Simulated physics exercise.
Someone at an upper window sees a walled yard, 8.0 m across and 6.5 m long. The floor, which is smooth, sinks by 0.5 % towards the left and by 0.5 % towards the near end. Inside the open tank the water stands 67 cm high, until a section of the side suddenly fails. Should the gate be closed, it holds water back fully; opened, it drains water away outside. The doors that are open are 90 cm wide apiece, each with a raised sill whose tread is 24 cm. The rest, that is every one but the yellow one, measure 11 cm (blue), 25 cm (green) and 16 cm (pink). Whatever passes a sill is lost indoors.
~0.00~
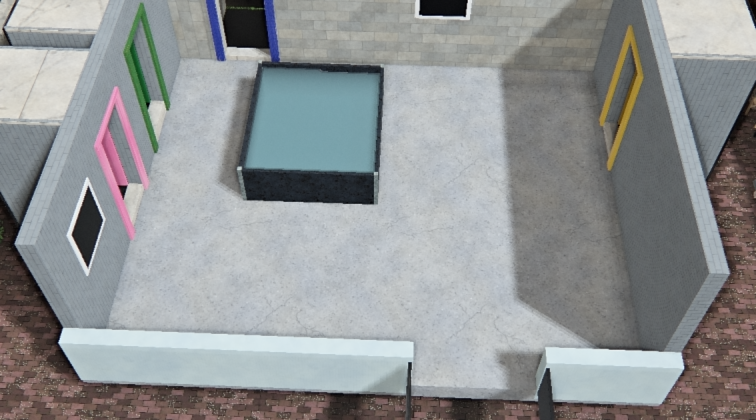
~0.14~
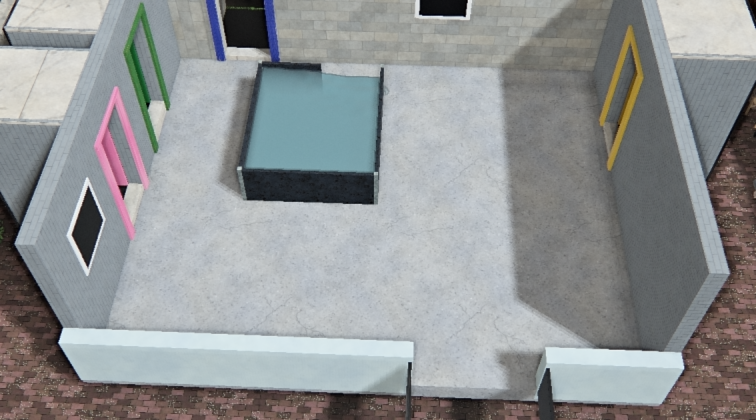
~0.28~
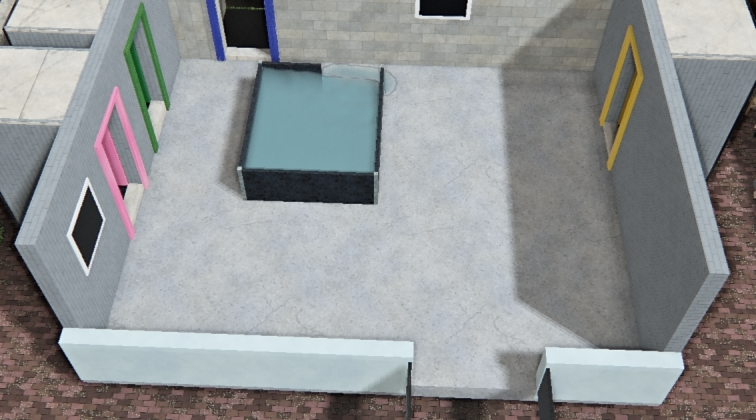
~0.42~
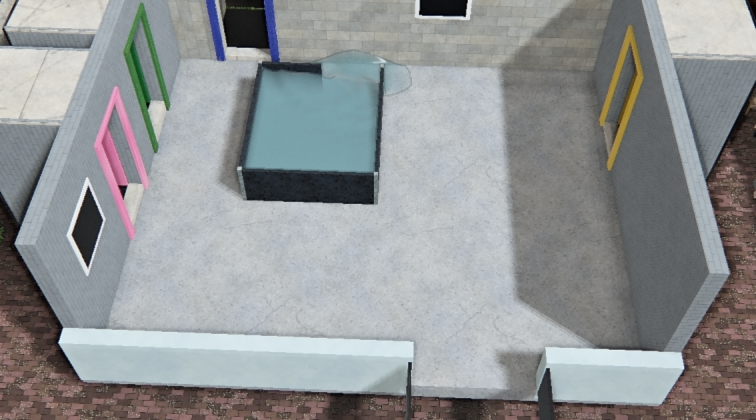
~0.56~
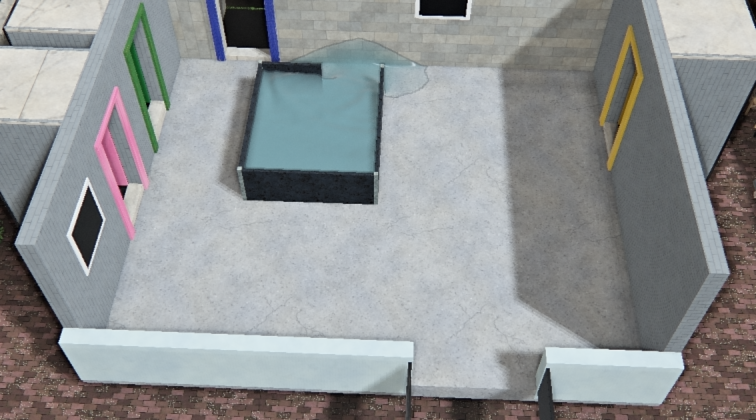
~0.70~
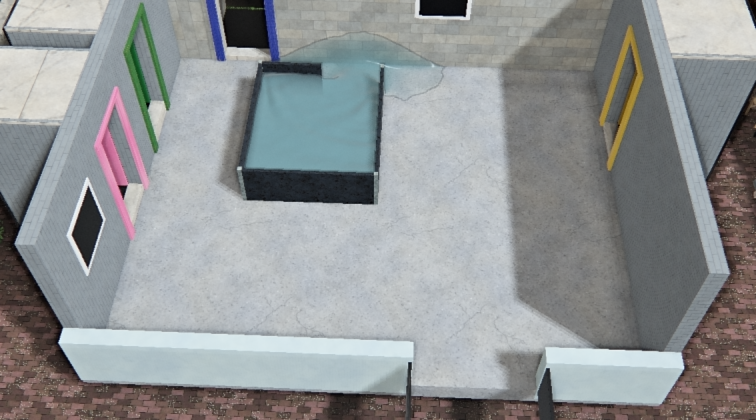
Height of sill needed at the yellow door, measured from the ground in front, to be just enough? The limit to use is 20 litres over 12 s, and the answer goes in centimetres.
Approximately 14 cm.
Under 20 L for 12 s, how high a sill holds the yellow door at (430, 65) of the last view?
Roughly 16 cm, give or take.
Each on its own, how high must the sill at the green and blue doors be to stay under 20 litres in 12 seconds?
About 10.5 cm at green and 7.5 cm at blue.
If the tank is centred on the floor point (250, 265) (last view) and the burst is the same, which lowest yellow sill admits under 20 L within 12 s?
A height near 8.5 cm.
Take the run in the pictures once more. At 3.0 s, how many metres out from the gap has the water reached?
Close to 5.4 metres, I'd say.
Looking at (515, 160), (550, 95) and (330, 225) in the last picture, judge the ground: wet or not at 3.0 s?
Listed order - soaked through, soaked through, unwetted.
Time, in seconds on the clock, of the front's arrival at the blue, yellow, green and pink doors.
Times: Blue 0.8 s, yellow 2.2 s, green 1.8 s, pink 2.8 s.
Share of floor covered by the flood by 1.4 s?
I'd estimate about 15 percent.
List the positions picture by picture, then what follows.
The first picture shows still water, 67 cm deep, in the open tank at (315, 118); the yellow door at (619, 104) is dry.
In the second picture, the gap is on the far side, the front 0.3 m out at a hidden place; the back of the open tank holds 67 cm.
In the third picture, the gap is on the far side, the front 0.8 m out at a hidden place; the back of the open tank holds 67 cm.
In the fourth picture, the gap is on the far side, the front 1.0 m out at (400, 65); the back of the open tank holds 67 cm.
In the fifth picture, the gap is on the far side, the front 1.2 m out at (422, 66); the back of the open tank holds 67 cm.
In the sixth picture, water pours out on the far side and has run 1.4 m, to (440, 66); about 15 cm deep outside, 67 cm at the back; the yellow door at (619, 104), 4.7 m from the gap, is still 3.5 m from the nearest water.
After 1.4 s water covers 15 % of the floor, deepest (55 cm) near (366, 64); it has not reached the yellow door.
After 3.0 s water covers 35 % of the floor, deepest (36 cm) near (356, 70); 18 cm at the yellow door, 11 litres in over its 11 cm sill.
After 12.0 s water covers 100 % of the floor, deepest (12 cm) near (282, 365); 6 cm at the yellow door, 46 litres in over its 11 cm sill.
At the yellow door as built, the water arrived by 2.2 s and peaked near 18 cm at 2.8 s.
With a sill of 12 cm, 35 litres would have come in within the 12 s; with 16 cm, 9 litres. So under 20 litres takes about 14 cm.
